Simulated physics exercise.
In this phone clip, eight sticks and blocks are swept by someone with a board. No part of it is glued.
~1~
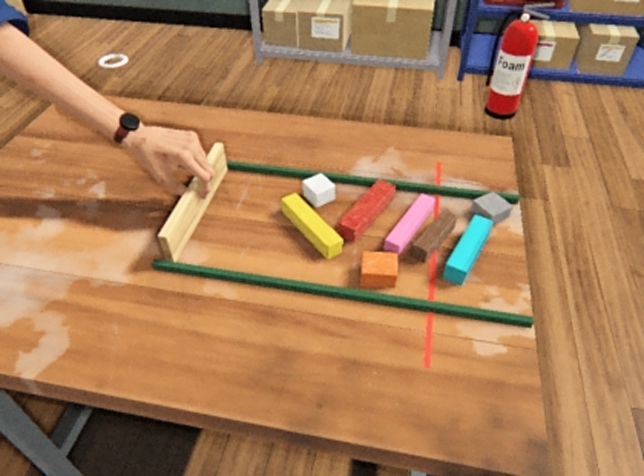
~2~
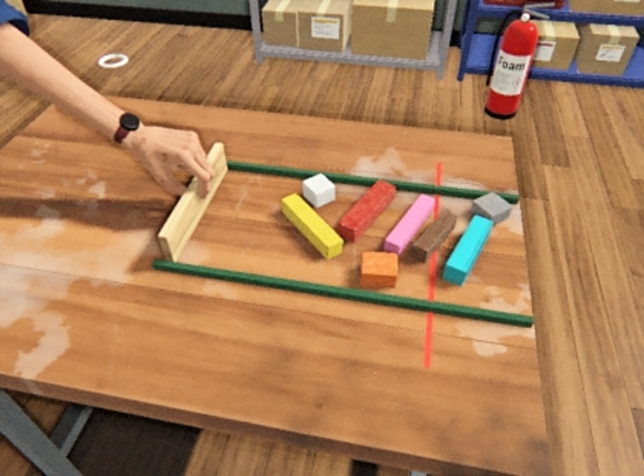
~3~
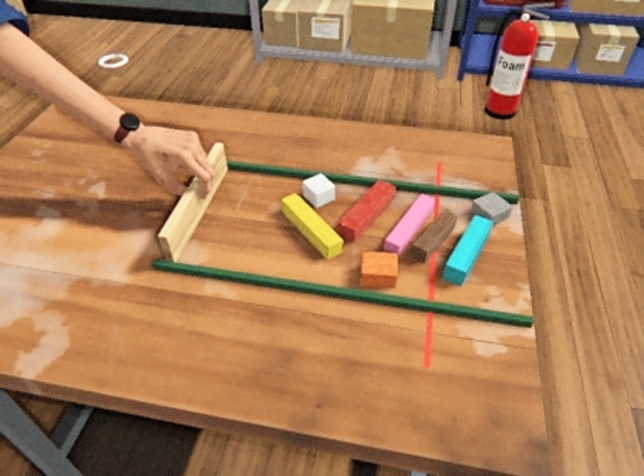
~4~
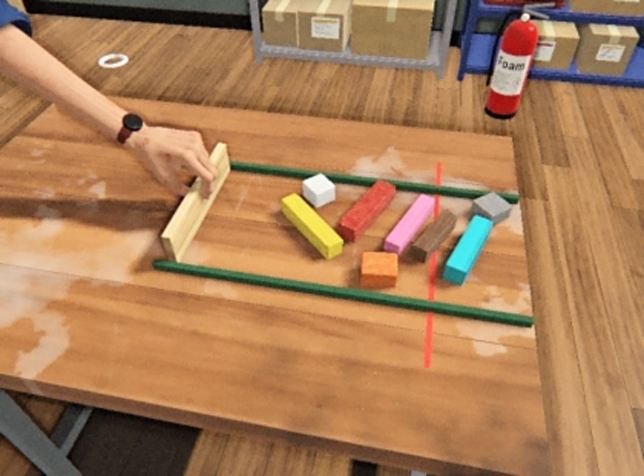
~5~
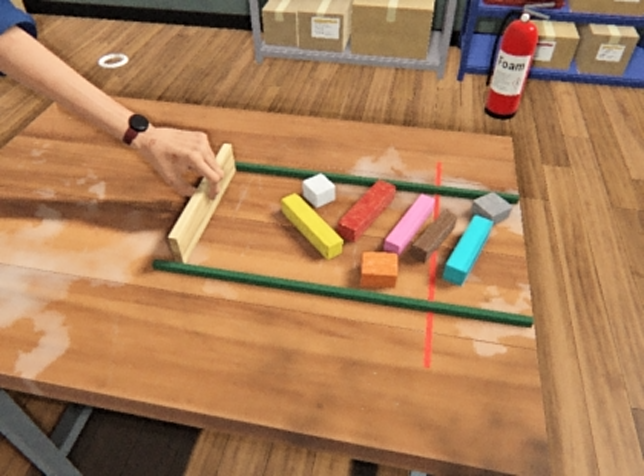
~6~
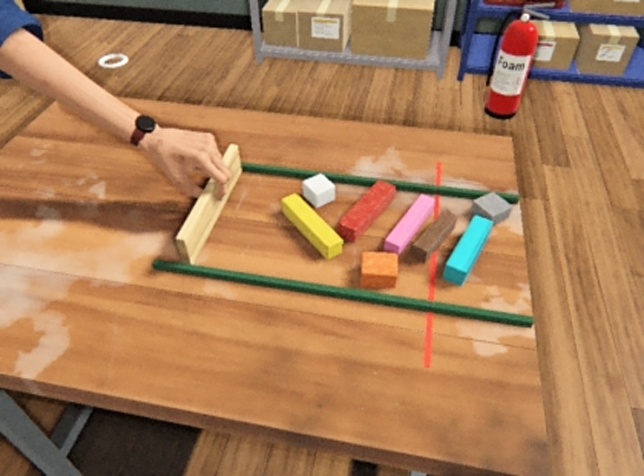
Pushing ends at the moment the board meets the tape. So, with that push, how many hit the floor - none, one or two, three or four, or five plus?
Lost: Nothing.
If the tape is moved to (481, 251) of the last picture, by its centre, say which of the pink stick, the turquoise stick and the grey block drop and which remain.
Taking each: The pink stick topples, the turquoise stick topples, the grey block topples.
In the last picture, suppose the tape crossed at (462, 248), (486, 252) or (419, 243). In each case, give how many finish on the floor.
Counts per try: 3; 4; 0.
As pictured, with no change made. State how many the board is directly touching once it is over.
It touches 2.
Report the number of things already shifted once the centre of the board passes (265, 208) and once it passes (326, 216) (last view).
It comes to 0 for the first spot, 3 for the other.
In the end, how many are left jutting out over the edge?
That comes to 2 of them.
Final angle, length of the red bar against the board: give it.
Around 10 degrees.
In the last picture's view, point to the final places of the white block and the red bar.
(450, 200) and (471, 222).
Soon after, none off yet; grey block at rest near (491, 210); turquoise stick at rest near (469, 250); brown bar at rest near (435, 236).
At rest, the number that fall off is zero.
